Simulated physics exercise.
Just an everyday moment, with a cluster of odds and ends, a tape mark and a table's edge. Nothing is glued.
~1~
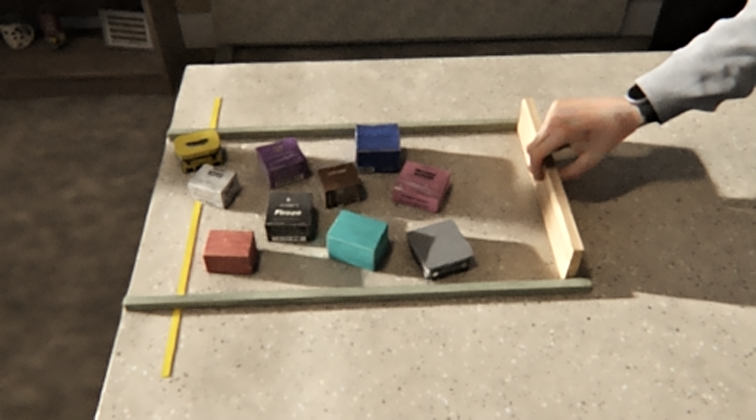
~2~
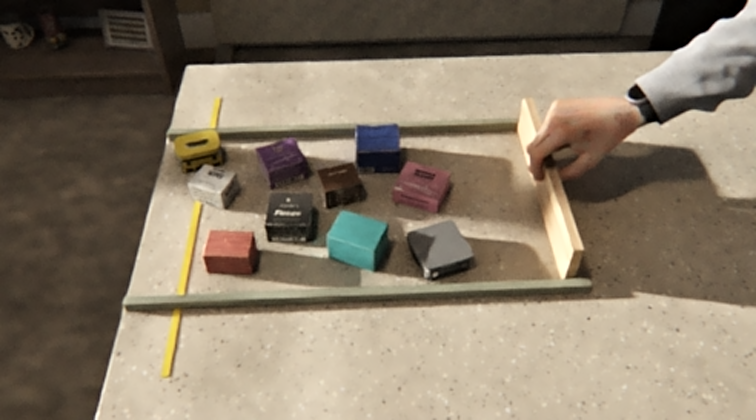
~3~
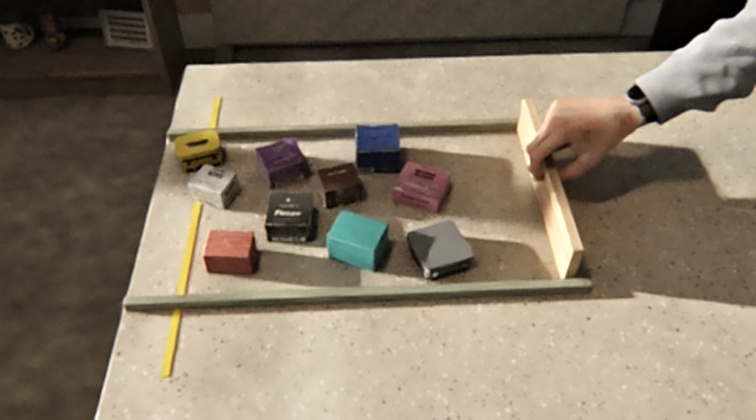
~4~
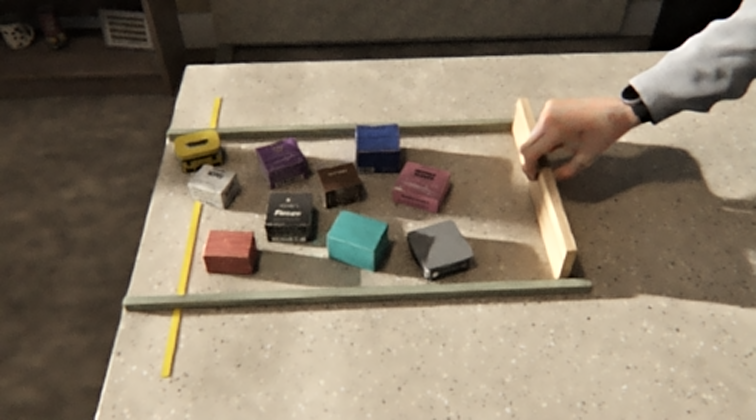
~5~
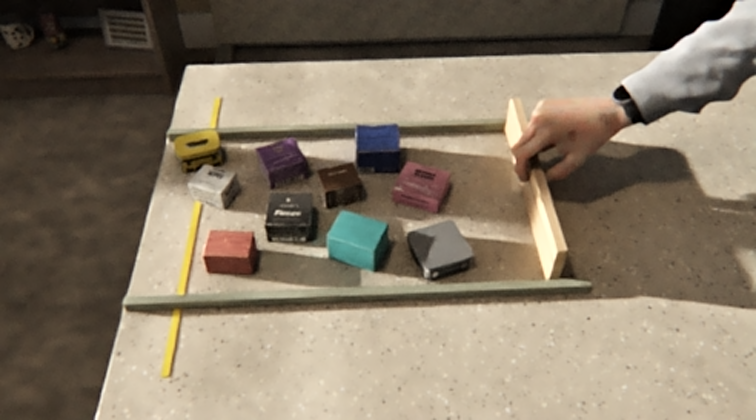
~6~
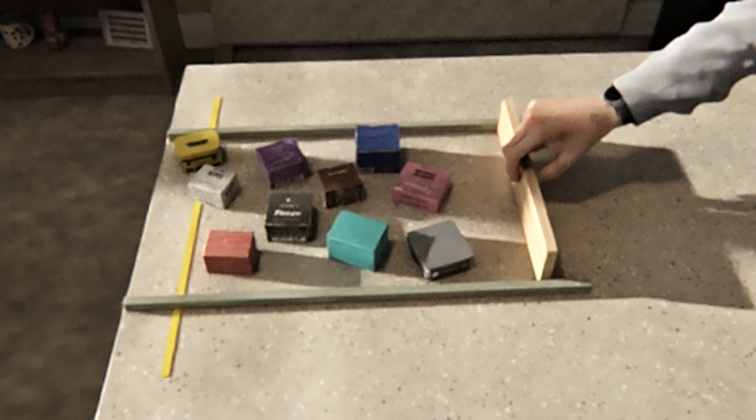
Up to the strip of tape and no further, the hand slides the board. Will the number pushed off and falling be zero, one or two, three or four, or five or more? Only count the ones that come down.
It will be five or more.
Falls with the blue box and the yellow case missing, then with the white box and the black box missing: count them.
Result: 5, then 5.
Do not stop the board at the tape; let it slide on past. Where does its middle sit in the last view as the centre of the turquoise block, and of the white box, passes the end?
The middle is at (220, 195) when it's the turquoise block, and at (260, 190) when it's the white box.
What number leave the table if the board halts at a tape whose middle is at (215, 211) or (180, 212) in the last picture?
Counts per try: 5 and 7.
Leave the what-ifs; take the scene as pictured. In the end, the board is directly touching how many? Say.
It is in contact with 3.
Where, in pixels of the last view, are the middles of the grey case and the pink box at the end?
In the last picture the grey case sits around (160, 257) and the pink box around (172, 202).
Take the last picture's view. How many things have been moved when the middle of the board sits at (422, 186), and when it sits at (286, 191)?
I get 3 at the one place and 10 at the other.
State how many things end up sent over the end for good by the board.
The answer is exactly 7.
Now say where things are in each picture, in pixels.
In the first picture, yellow case (199, 151); white box (214, 187); red block (231, 252); board (547, 182); tape (196, 211).
In the second picture, white box (214, 187); pink box (422, 187).
In the third picture, red block (231, 252); turquoise block (358, 241).
In the fourth picture, yellow case (199, 151); purple box (282, 163).
In the fifth picture, white box (214, 187); blue box (378, 149).
In the sixth picture, yellow case (199, 151); white box (214, 187); red block (231, 252); board (524, 183); tape (196, 211).
Early on, none off yet; yellow case at rest near (199, 151); white box at rest near (214, 187); red block at rest near (231, 252).
Finally, the number that fall off is five or more; lost, turquoise block, brown box, black box, purple box, red block, white box and yellow case.
